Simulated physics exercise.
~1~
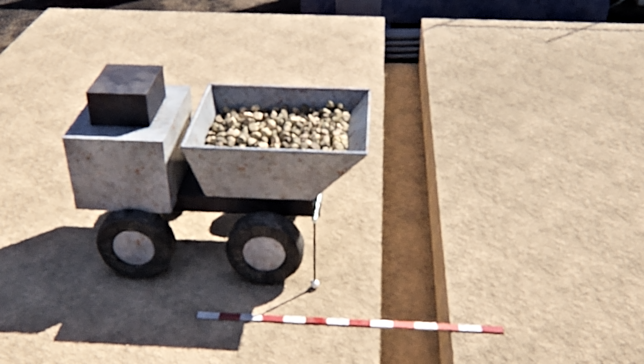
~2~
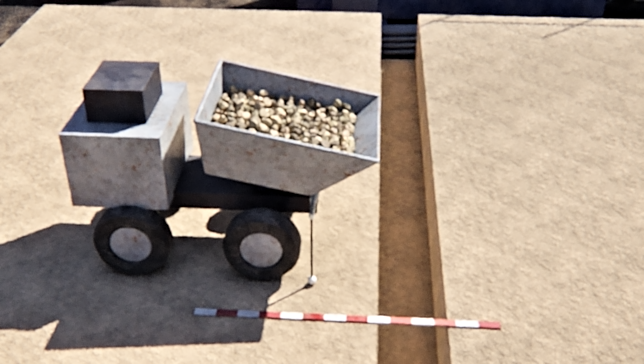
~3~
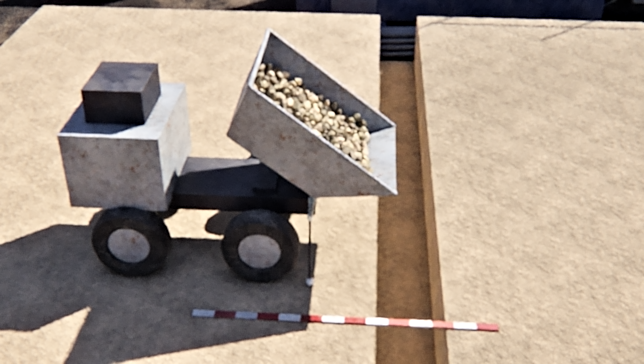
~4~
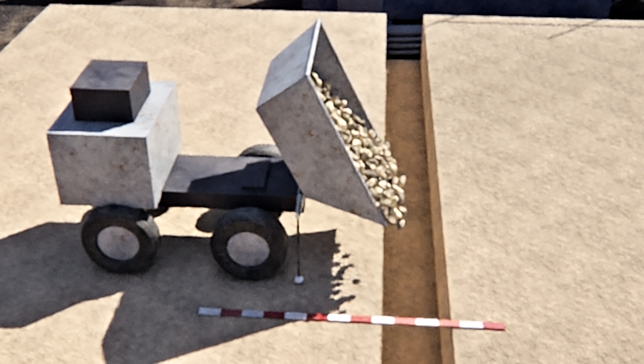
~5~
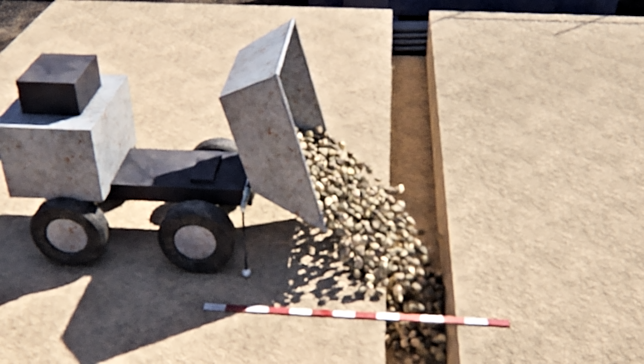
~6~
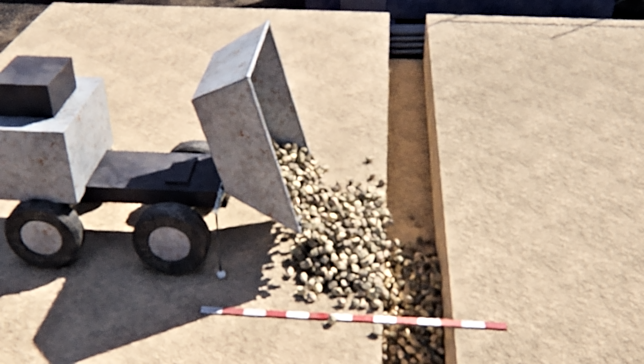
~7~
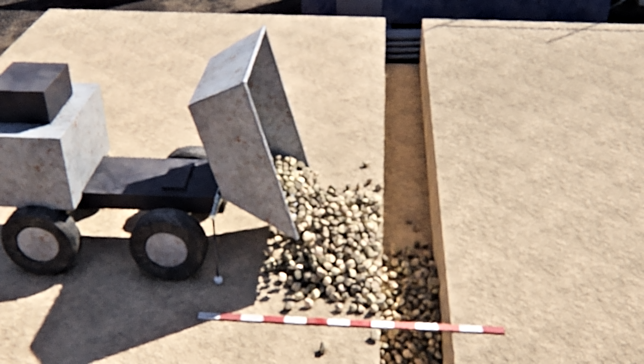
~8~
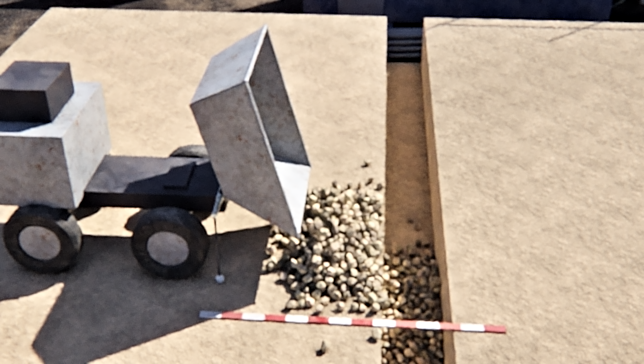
A grey, block-shaped dumper with a dark box on top stands at the left on sandy ground, its skip full of pale stones, seen from above by a slightly swaying camera. To its right a straight-sided trench runs between two flat slabs of ground, with a red-and-white staff lying across it. The skip tips steeply towards the trench, and the stones slide to its lip. As they pour out, the machine draws back to the left. Some stones drop into the trench, but more pile up short of it. The skip ends empty, still raised.
